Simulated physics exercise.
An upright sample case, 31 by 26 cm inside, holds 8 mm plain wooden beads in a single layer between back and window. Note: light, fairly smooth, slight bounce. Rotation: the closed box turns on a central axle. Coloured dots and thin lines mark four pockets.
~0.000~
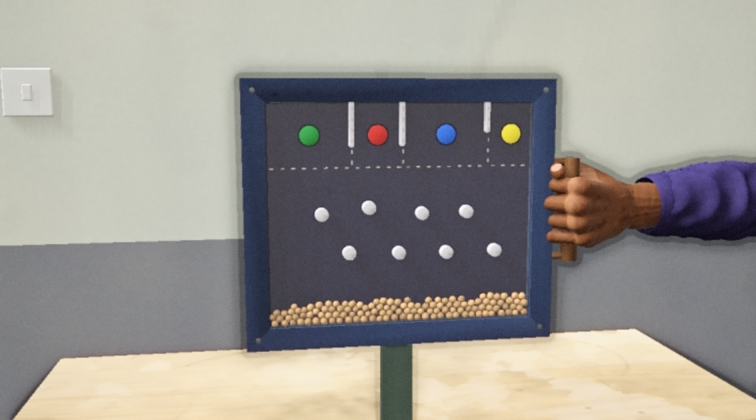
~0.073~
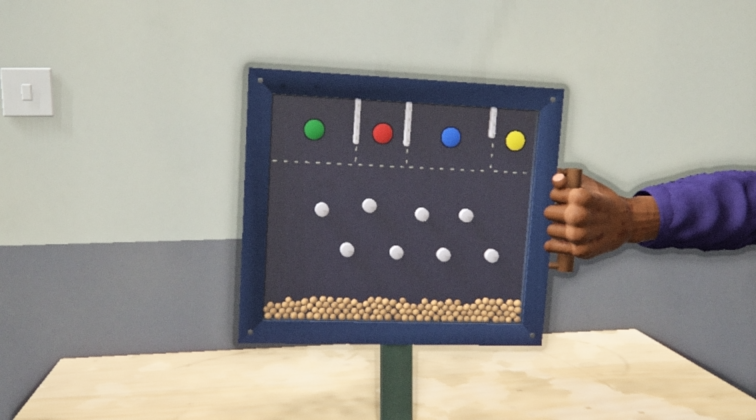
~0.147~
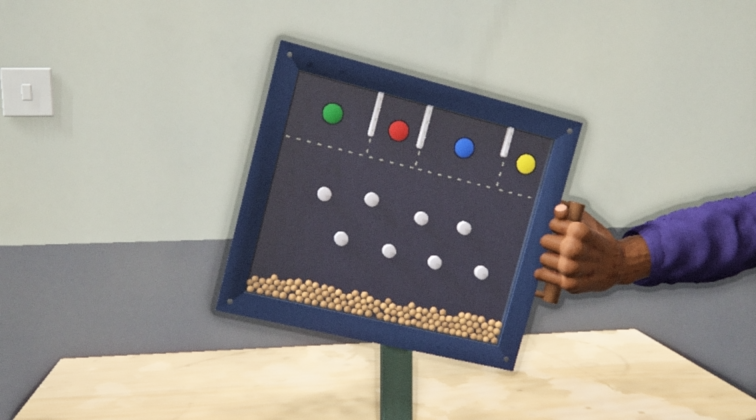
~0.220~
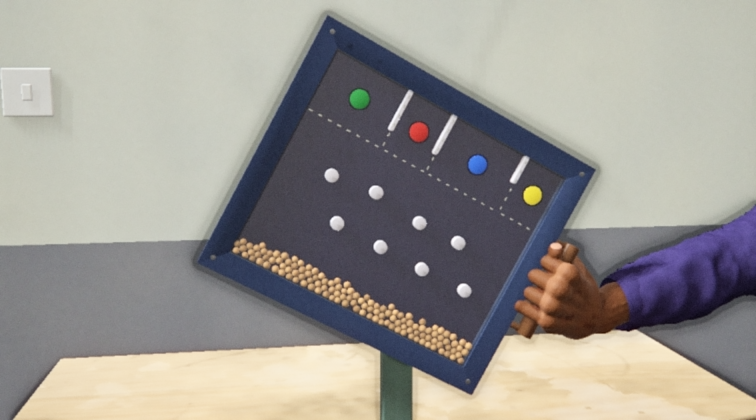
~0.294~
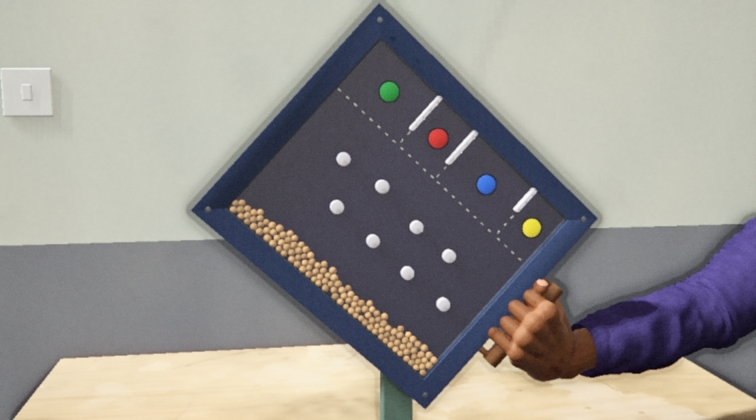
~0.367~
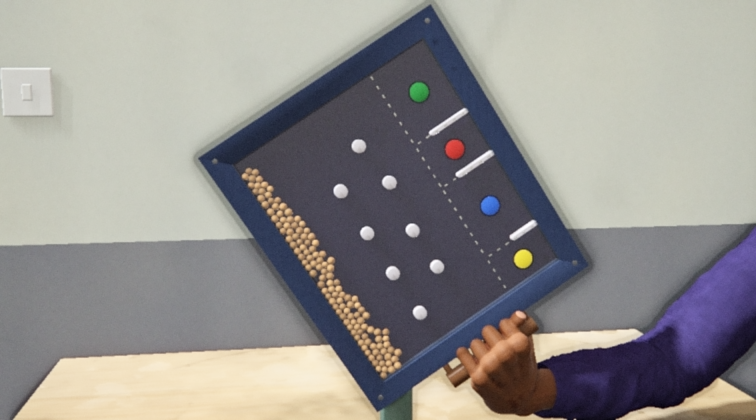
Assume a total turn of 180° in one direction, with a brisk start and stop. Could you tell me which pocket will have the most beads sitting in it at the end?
That would be blue.
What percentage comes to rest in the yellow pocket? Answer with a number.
Roughly 40 per cent.
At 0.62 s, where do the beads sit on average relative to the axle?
10 cm left, 9 cm below.
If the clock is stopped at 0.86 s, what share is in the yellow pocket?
Roughly 40 per cent.
After 0.62 s, it stands 106° clockwise; the beads' middle is 10 cm left of and 9 cm below the centre; nothing in the marked areas.
After 0.86 s, it stands 152° clockwise; the beads' middle is 11 cm left of and 8 cm below the centre; yellow 40 %.
After 1.08 s, it stands 180° clockwise; the beads' middle is 11 cm left of and 8 cm below the centre; blue 35 %, yellow 45 %.
Settled by 1.8 s, it stands 180° clockwise; red 0 %, blue 55 %, green 0 %, yellow 40 %.
